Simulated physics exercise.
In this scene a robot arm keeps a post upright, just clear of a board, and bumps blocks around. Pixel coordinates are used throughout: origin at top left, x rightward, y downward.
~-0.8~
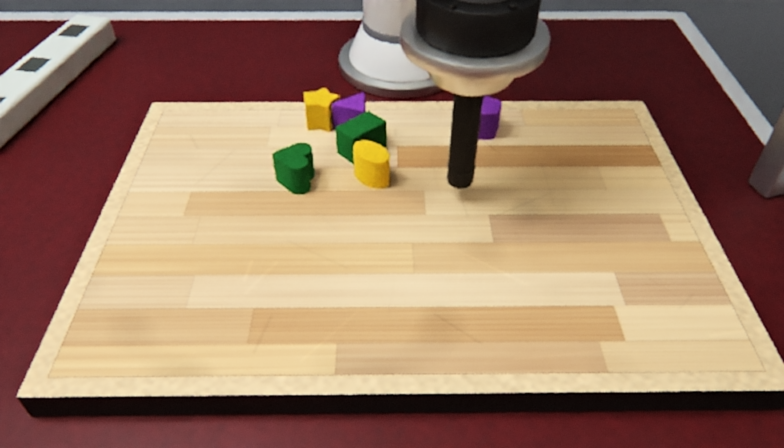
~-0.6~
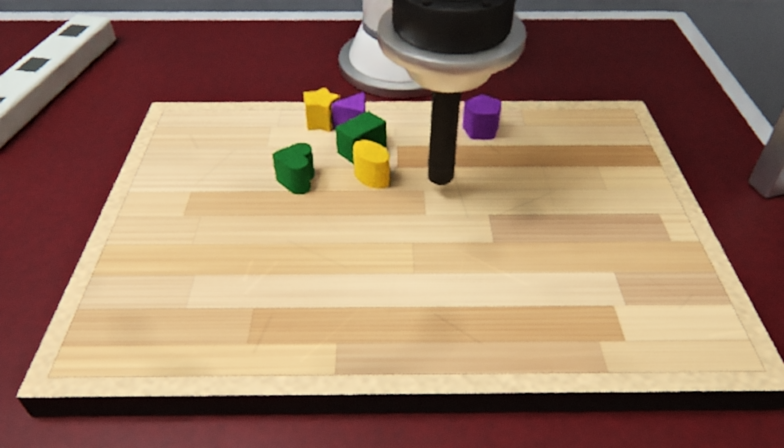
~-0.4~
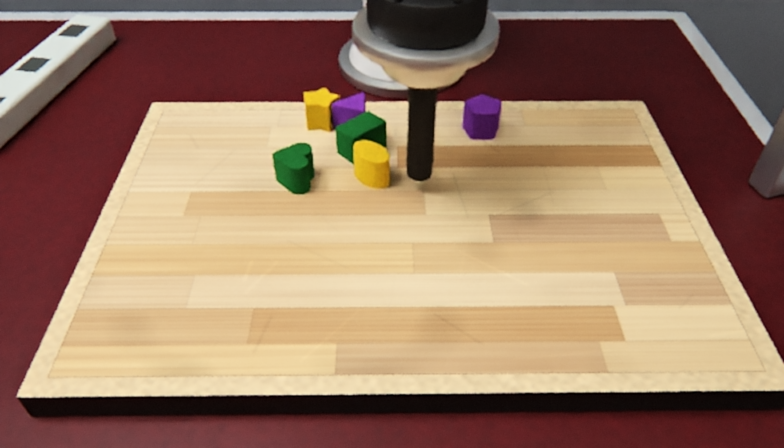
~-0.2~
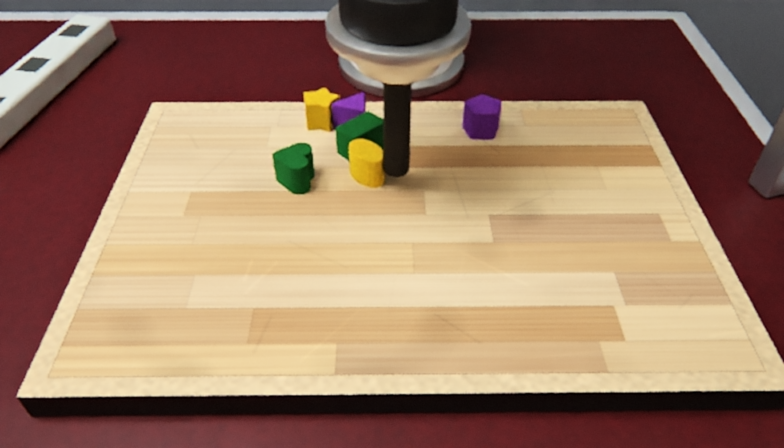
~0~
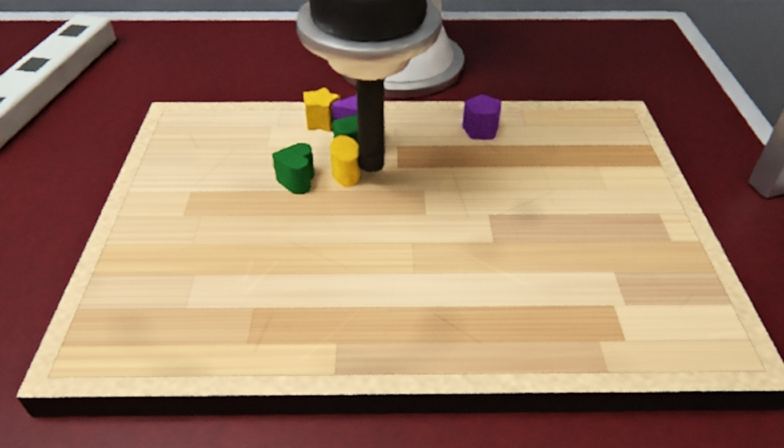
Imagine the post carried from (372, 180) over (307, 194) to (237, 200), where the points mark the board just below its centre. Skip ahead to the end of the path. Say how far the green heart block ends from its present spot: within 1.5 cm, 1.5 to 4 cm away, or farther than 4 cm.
It will move between 1.5 and 4 cm.
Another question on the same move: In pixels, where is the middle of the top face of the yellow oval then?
Somewhere near (324, 146).
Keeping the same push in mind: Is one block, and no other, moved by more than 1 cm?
It seems not.
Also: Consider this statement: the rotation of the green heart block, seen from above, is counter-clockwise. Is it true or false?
It is false.
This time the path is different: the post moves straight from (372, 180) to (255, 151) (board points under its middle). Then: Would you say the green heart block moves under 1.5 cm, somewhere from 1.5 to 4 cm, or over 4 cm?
It gets moved 1.5 to 4 cm.
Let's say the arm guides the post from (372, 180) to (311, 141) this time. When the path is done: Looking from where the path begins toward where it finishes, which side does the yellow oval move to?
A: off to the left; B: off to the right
My answer is option A.
On the path given first. One third of the way, post at (328, 175); green heart block at (290, 153), turned 15° anticlockwise; yellow oval at (324, 146), turned 65° clockwise.
Two thirds of the way, post at (281, 182); green heart block at (274, 151), turned 40° clockwise; yellow oval at (324, 146), turned 65° clockwise.
At the end, post at (234, 186); green heart block at (270, 151), turned 60° clockwise; yellow oval at (324, 146), turned 65° clockwise; green rectangular block still.
